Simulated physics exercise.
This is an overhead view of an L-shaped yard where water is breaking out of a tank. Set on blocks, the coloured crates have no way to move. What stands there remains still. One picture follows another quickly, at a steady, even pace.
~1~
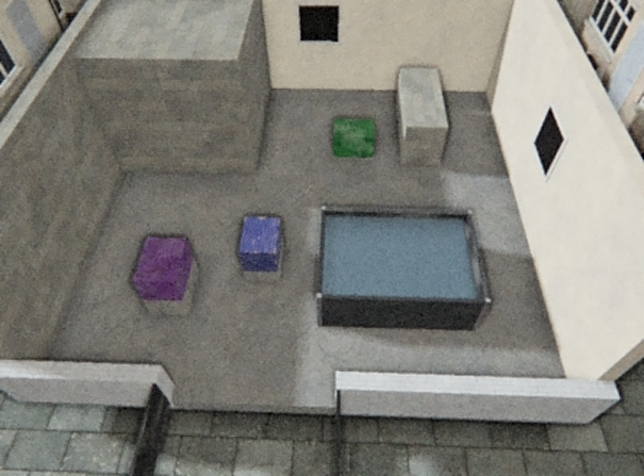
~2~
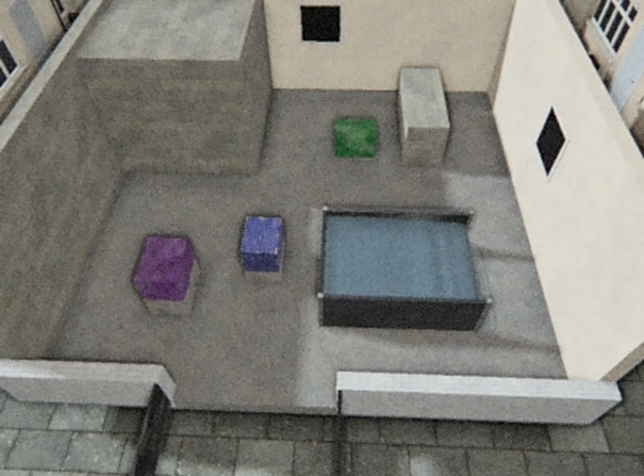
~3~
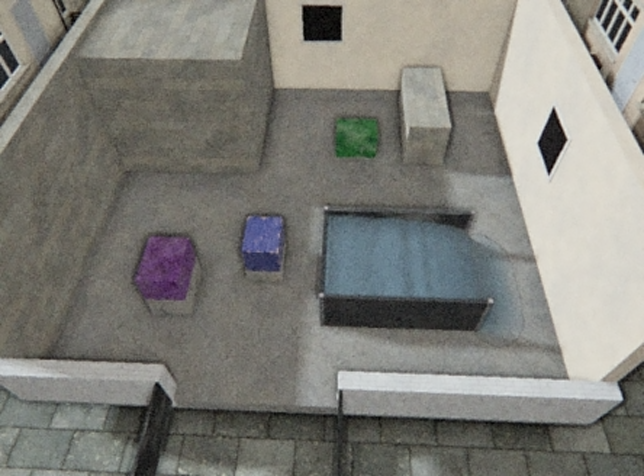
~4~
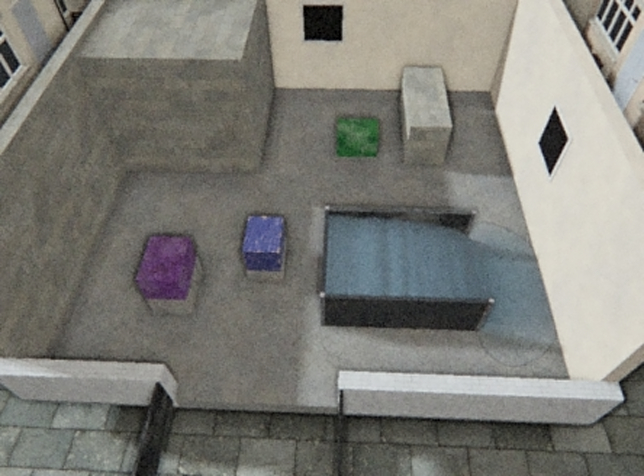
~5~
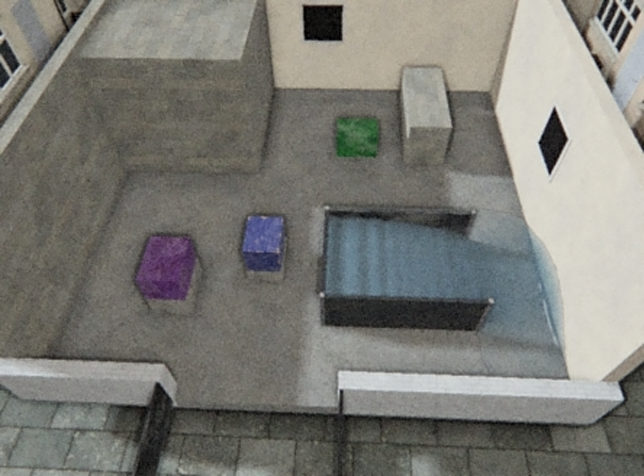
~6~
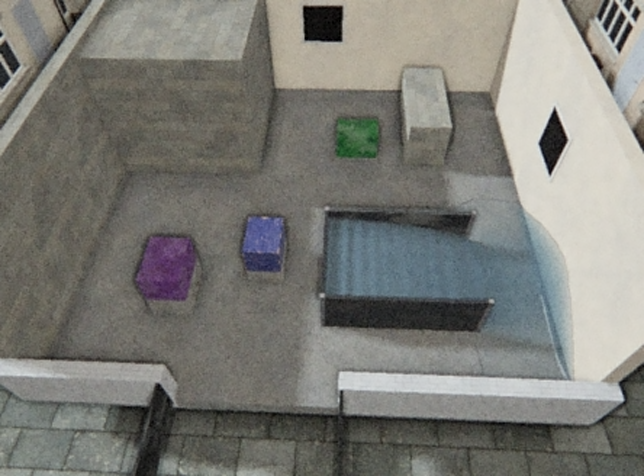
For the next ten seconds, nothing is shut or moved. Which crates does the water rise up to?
One by one: The green crate is reached by the water; the blue crate is missed by the water; the purple crate is missed by the water.
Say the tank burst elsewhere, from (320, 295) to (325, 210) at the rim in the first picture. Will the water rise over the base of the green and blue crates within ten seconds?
My reading: Green gets drenched, blue gets drenched.
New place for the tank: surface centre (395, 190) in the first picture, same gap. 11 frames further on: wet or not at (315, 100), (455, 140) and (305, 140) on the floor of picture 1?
Untouched, submerged, untouched.
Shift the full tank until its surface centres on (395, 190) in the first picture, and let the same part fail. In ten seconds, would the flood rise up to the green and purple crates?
In short: Green takes water; purple is spared.
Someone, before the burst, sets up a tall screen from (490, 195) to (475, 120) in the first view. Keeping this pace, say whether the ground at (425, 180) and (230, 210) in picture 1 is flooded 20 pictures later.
Reached, untouched.
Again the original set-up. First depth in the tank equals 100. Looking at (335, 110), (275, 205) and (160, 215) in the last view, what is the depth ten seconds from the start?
At the three places, in the order asked: Around 4, 8 and 10 per cent.
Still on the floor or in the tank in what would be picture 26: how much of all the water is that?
Roughly 100 out of every hundred parts.
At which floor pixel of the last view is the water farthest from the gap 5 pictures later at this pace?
I reckon the front has reached (500, 139) by then.
A moment on, water covers 15 % of the floor; the green crate not reached, the blue crate not reached, the purple crate not reached.
Next, water covers 30 % of the floor; the green crate not reached, the blue crate not reached, the purple crate not reached.
Then, water covers 50 % of the floor; the green crate water round its plinth, the blue crate water round its plinth, the purple crate water round its plinth.
Later, water covers 85 % of the floor; the green crate water round its plinth, the blue crate water round its plinth, the purple crate water round its plinth.
In the end, water covers 100 % of the floor; the green crate was topped, the blue crate stayed above the water, the purple crate stayed above the water.
